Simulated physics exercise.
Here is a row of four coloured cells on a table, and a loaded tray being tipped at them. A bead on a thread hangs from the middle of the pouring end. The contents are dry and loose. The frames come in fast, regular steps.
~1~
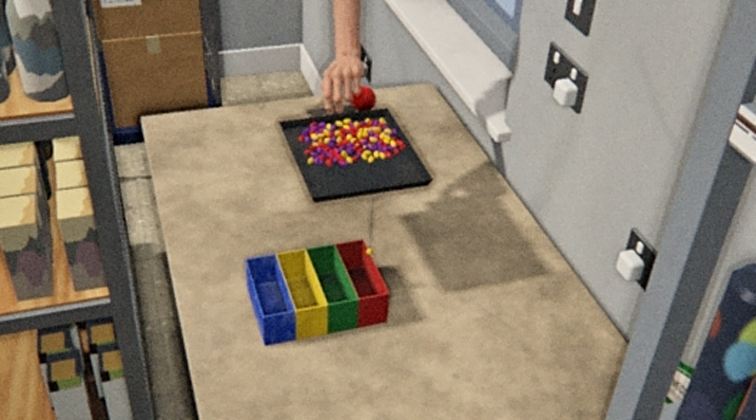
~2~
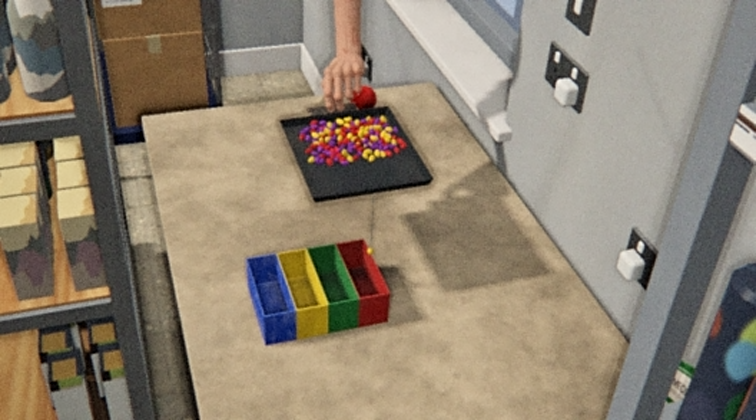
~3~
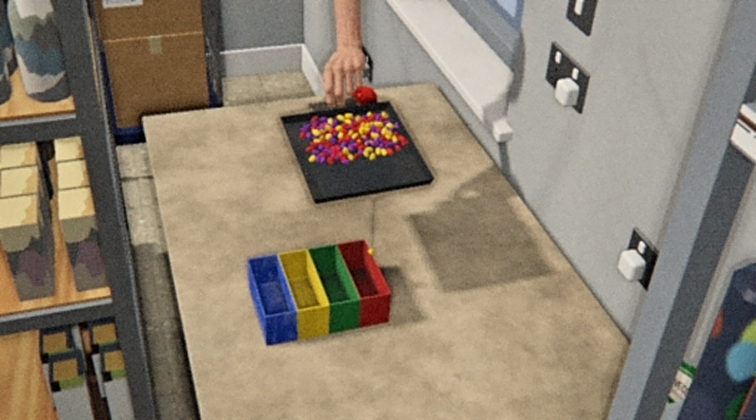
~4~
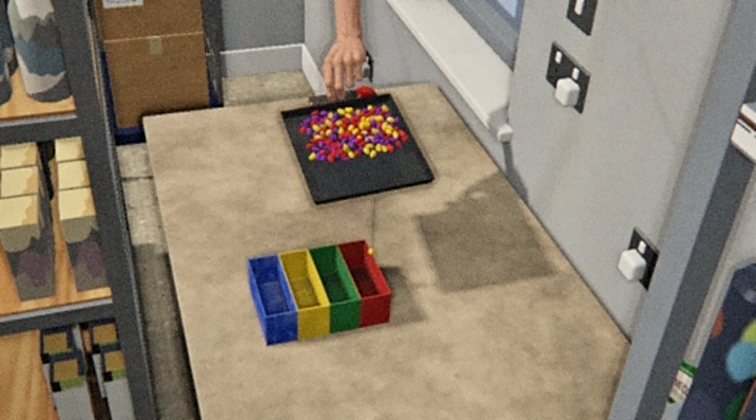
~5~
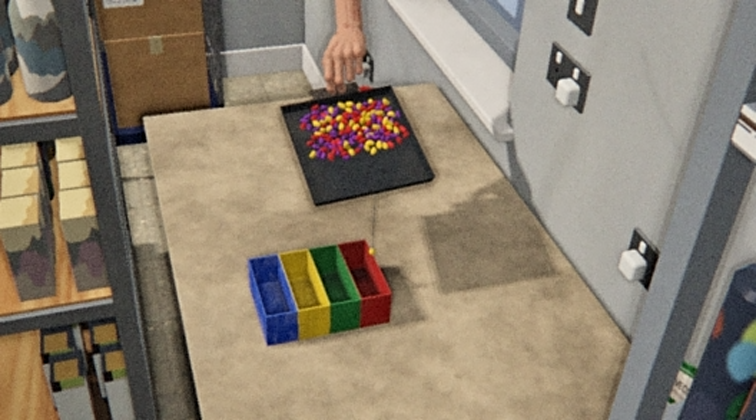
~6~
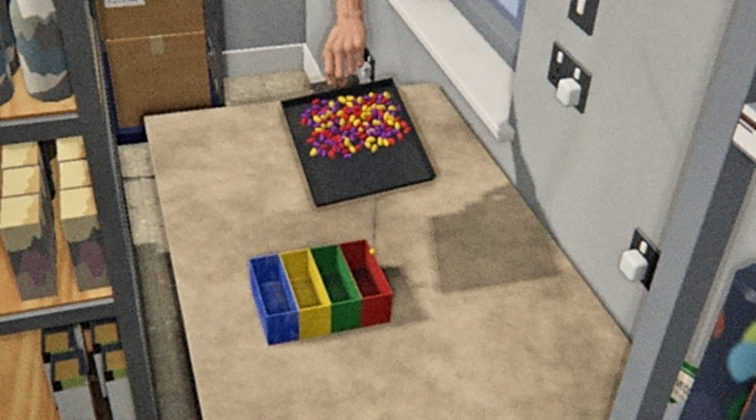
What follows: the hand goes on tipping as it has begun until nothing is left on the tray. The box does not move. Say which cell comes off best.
Fullest: The green cell.
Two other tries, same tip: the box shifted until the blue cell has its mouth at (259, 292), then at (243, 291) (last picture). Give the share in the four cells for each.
The first gives 90 %, the second 80 %.
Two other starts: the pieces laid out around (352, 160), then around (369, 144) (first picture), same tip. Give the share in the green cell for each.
In turn 50 and 50 in a hundred.
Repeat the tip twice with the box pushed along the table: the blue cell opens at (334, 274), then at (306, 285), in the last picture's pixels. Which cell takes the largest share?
One: The blue cell. Two: The yellow cell.
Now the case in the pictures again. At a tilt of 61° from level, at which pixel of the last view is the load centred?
Roughly at (342, 202).
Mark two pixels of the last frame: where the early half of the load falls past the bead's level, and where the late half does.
First near (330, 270), later near (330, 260).
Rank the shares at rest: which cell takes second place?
Second comes yellow.
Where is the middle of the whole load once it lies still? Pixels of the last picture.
Close to (334, 305).
Soon, tray tipped steeply; about two thirds on the tray; a stray few in the green cell; about a third falling or outside the box.
A while on, tray tipped right over; a stray few on the tray; about half in the green cell; about a quarter in the yellow cell; a small part in the red cell; a small part falling or outside the box.
Towards the end, tray tipped past a quarter turn; about half in the green cell; about a quarter in the yellow cell; about a quarter in the red cell; a small part falling or outside the box.
Finally, tray tipped past a quarter turn; about half in the green cell; about a quarter in the yellow cell; about a quarter in the red cell; none in the blue cell; a small part outside the box.
